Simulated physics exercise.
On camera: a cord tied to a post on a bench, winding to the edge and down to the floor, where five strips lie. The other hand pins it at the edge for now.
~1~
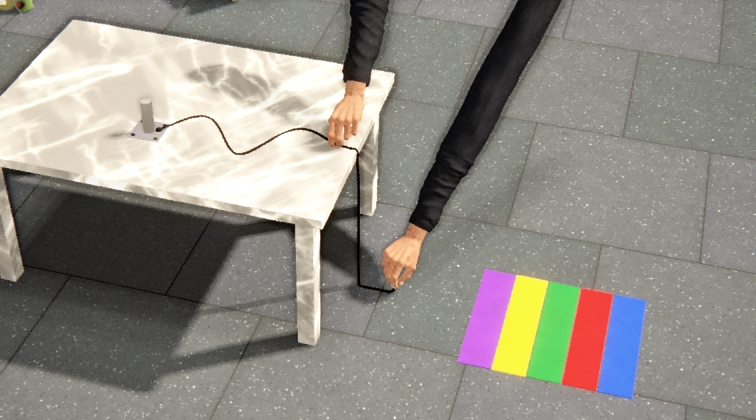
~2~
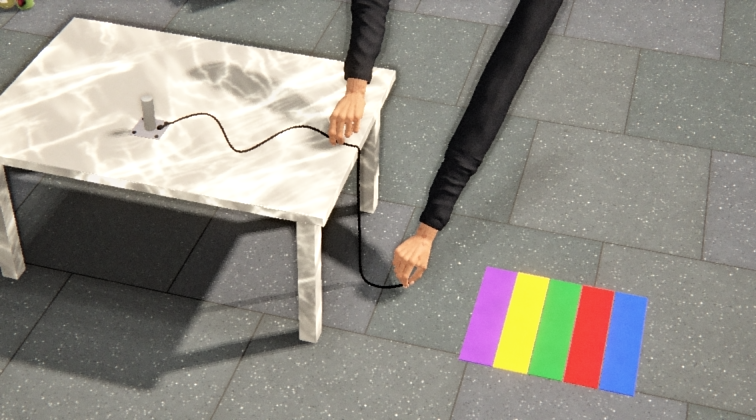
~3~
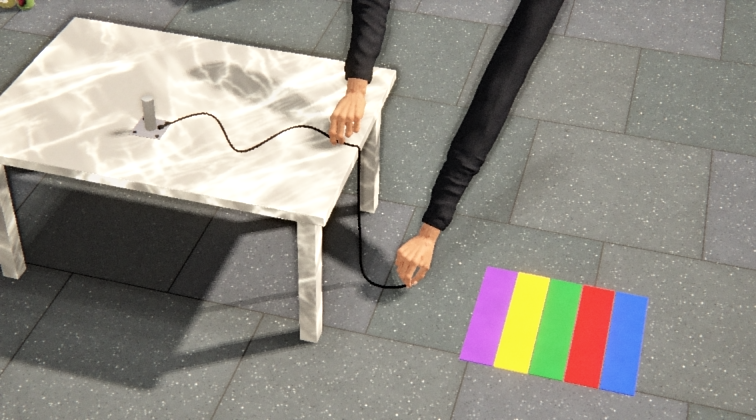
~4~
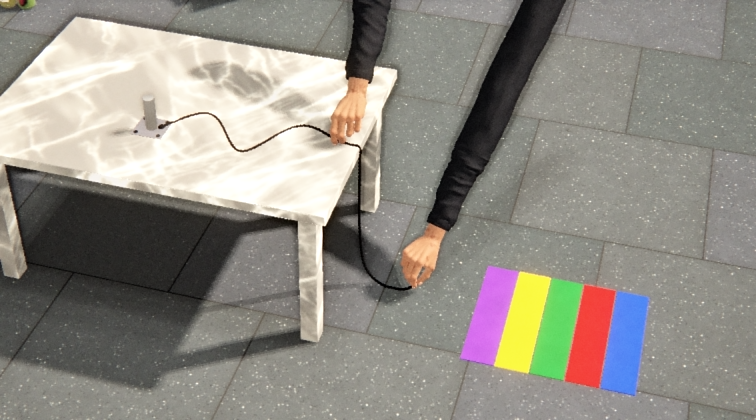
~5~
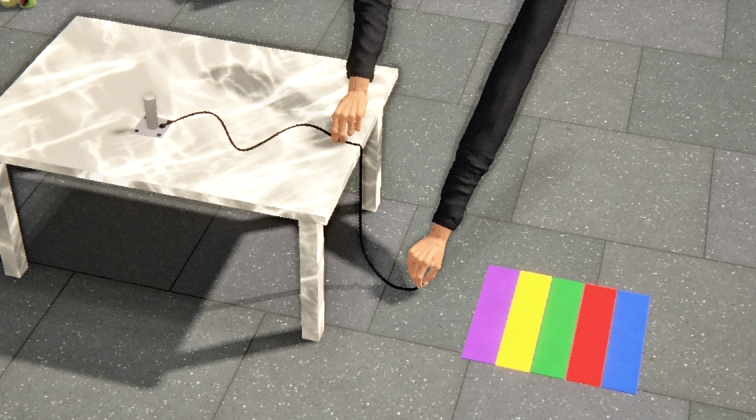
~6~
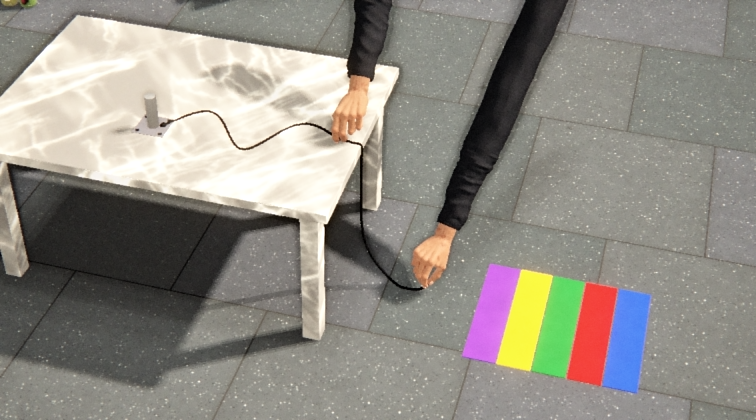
A white marble-patterned table stands on grey paving tiles, seen from above at an angle by a still camera. A black cord winds from a small grey post across the tabletop, passes under one hand at the right edge and drops to the ground, left of purple, yellow, green, red and blue strips. The lower hand, black-sleeved, draws the cord's end slightly right, while the upper hand stays put.
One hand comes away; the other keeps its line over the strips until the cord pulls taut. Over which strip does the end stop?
Over red.
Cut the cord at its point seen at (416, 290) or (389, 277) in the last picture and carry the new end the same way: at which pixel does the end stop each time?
In that order: (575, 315) and (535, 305).
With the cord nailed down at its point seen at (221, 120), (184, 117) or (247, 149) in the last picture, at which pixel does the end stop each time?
Try by try, around (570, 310), (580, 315) and (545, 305).
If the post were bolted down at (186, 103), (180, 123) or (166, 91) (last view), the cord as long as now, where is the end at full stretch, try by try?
Near (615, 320), (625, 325) and (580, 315).
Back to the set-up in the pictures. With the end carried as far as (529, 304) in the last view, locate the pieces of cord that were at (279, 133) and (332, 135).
The first at (334, 152), the second at (370, 191).
Early on, end near (529, 304); over yellow.
Midway, end near (572, 313); over green.
At the end of the slack, end near (596, 317); over red. The end stops over the red strip.
